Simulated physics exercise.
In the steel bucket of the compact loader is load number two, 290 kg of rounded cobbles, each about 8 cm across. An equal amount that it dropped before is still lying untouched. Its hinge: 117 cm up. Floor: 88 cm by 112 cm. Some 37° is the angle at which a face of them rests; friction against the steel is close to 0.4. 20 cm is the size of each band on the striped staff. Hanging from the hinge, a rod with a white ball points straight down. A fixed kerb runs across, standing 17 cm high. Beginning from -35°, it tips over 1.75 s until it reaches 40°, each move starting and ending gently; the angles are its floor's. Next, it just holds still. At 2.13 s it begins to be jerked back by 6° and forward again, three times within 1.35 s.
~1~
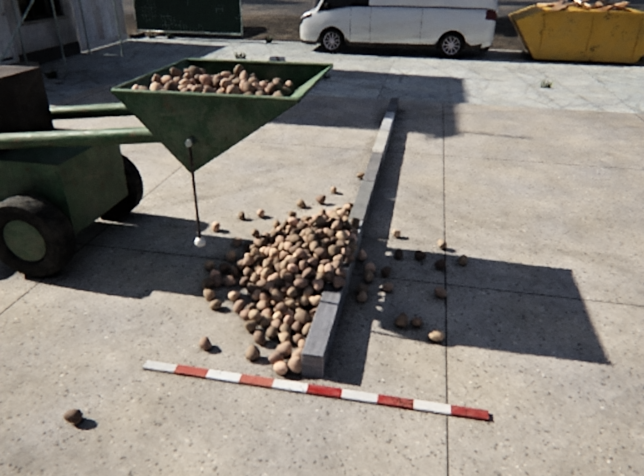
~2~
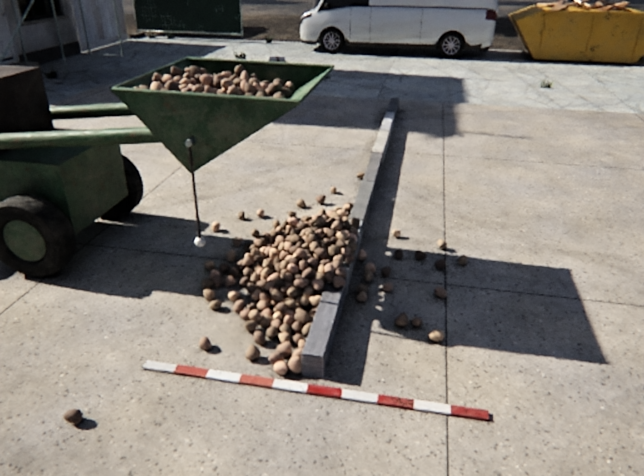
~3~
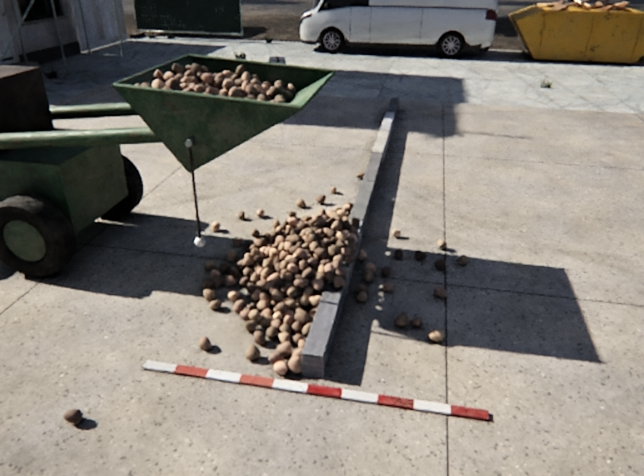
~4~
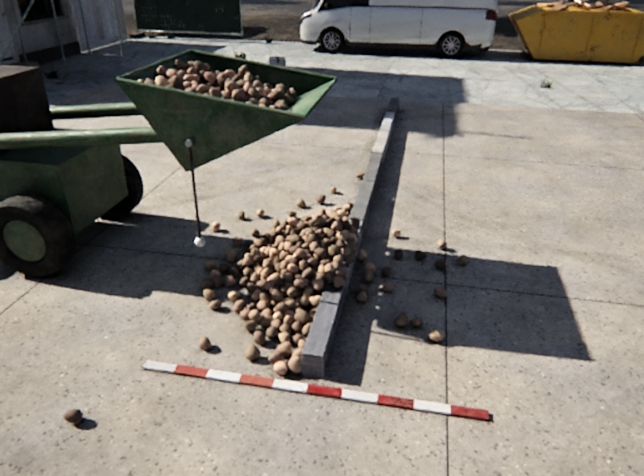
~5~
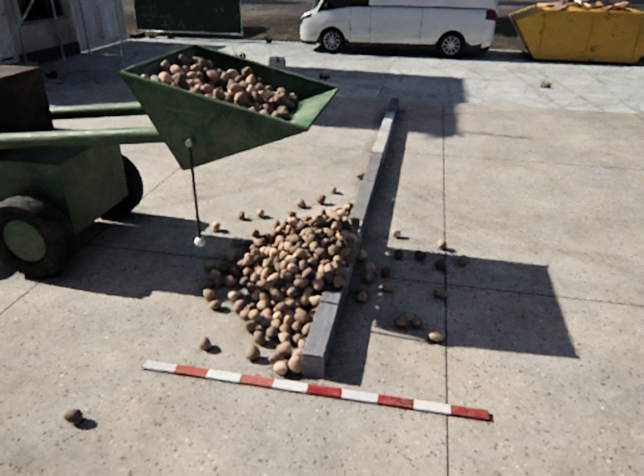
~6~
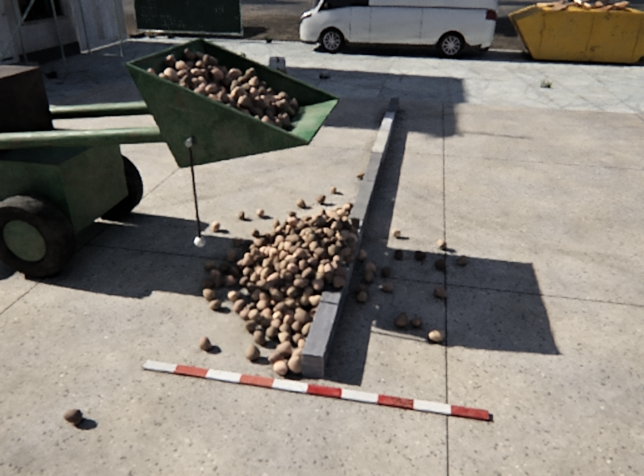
A green loader stands at the left of a sunlit concrete yard, seen from slightly above, with rounded brown stones in its raised bucket and a white ball hanging beneath on a rod. Below, more stones lie heaped against a grey kerb behind a red-and-white pole, with a white van and yellow skip beyond. The bucket slowly tilts its right lip downward, its shadow shrinking slightly, while the heap and camera stay still.
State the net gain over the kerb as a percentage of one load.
47 %.
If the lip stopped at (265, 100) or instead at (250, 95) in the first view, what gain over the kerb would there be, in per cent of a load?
Some 15 percent, and then 5 percent.
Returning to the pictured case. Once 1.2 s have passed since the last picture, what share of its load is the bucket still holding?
Near 30 per cent of the load is held.
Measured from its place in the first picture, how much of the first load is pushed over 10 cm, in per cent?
I'd say roughly 5 per cent of them.
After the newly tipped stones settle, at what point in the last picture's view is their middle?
(343, 260).
Then, 0.7 s after the last picture the floor is at 28°; in per cent of one load, 99 in the bucket, 96 on this side of the kerb, 4 over the kerb; the foremost stones are at (434, 284).
Then, 1.2 s after the last picture the floor is at 40°; in per cent of one load, 30 in the bucket, 156 on this side of the kerb, 14 over the kerb; the foremost stones are at (434, 284).
Then, 3.3 s after the last picture the floor is at 40°; in per cent of one load, 0 in the bucket, 149 on this side of the kerb, 51 over the kerb; the foremost stones are at (503, 297).
Then, 5.9 s after the last picture the floor is at 40°; in per cent of one load, 0 in the bucket, 149 on this side of the kerb, 51 over the kerb; the foremost stones are at (503, 297). Net gain over the kerb, 47.
